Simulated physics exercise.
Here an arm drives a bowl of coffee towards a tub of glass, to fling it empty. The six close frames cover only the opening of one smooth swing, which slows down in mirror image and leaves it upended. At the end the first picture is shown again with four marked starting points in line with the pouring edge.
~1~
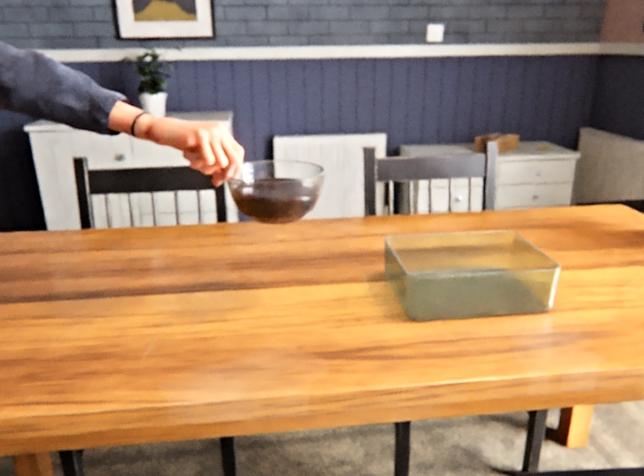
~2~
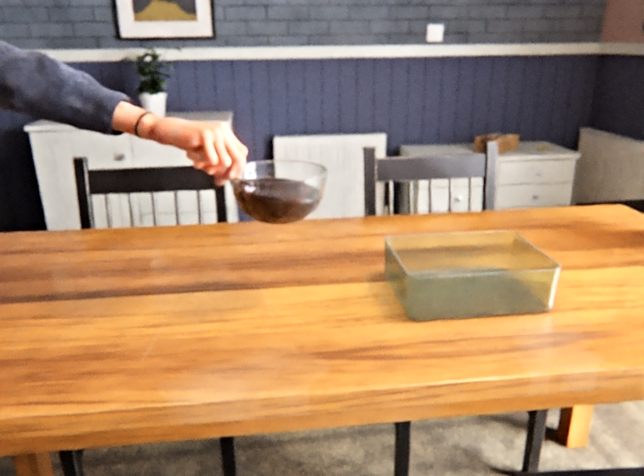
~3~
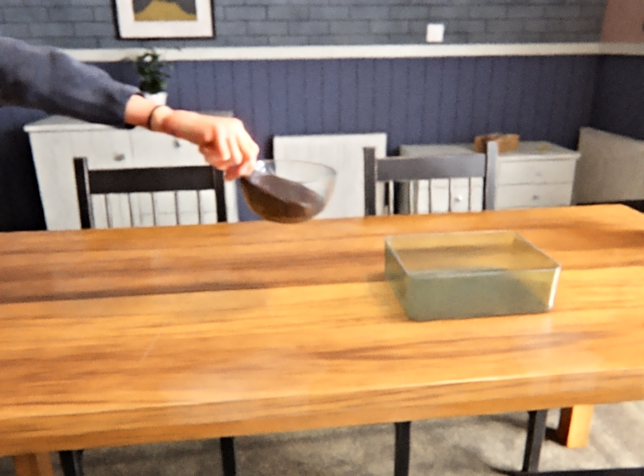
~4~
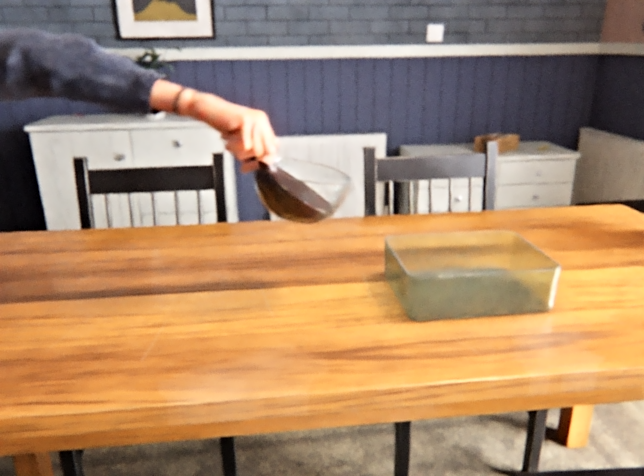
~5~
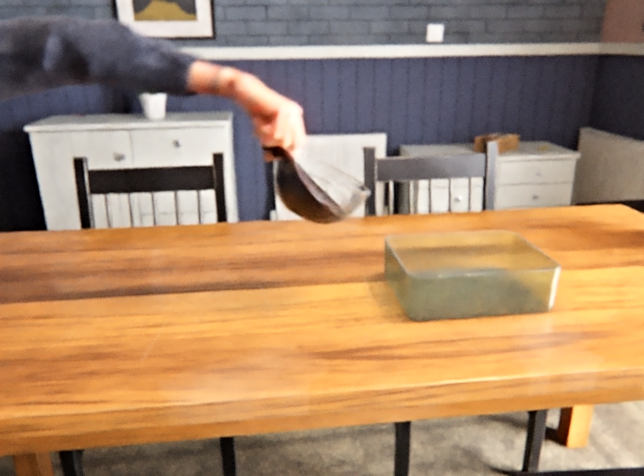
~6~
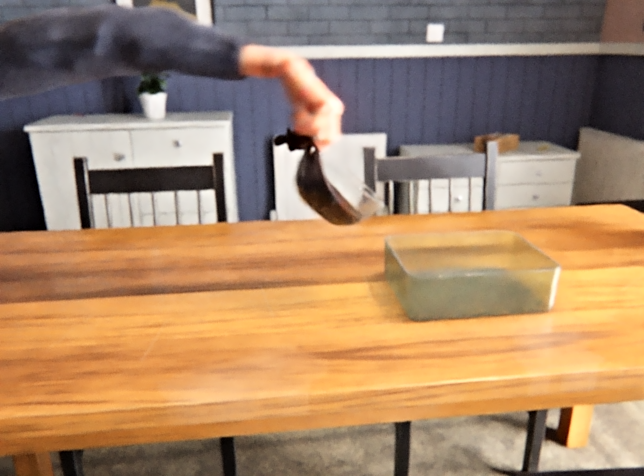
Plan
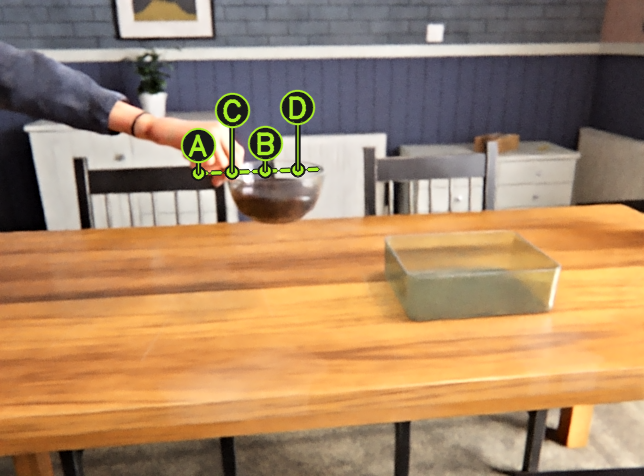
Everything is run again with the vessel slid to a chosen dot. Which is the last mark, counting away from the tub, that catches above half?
It is D.
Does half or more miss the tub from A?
Yes, it does.
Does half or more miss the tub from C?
Yes, it does.
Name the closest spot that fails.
The answer is B.
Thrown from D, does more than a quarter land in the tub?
Yes.
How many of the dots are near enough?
One.
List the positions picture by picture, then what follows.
Upright, lip at (322, 169); tub from (406, 318) to (551, 309); nothing has left yet.
Upright, lip at (325, 168); nothing has left yet.
Tipped about 3°, lip at (335, 171); nothing has left yet.
Tipped about 12°, lip at (350, 177); coffee is over the rim, down to (267, 163).
Tipped about 24°, lip at (366, 188); coffee is over the rim, down to (292, 157).
Tipped about 40°, lip at (381, 200); coffee is over the rim, down to (306, 150).
On the marked copy, A at (198, 173); B at (265, 171); C at (232, 172); D at (297, 169).
Choosing A, about 0 % lands in the tub, 98 % falls short.
Choosing B, about 30 % lands in the tub, 63 % falls short and 7 % goes beside or beyond.
Choosing C, about 4 % lands in the tub, 93 % falls short and 3 % goes beside or beyond.
Choosing D, about 61 % lands in the tub, 26 % falls short and 13 % goes beside or beyond.
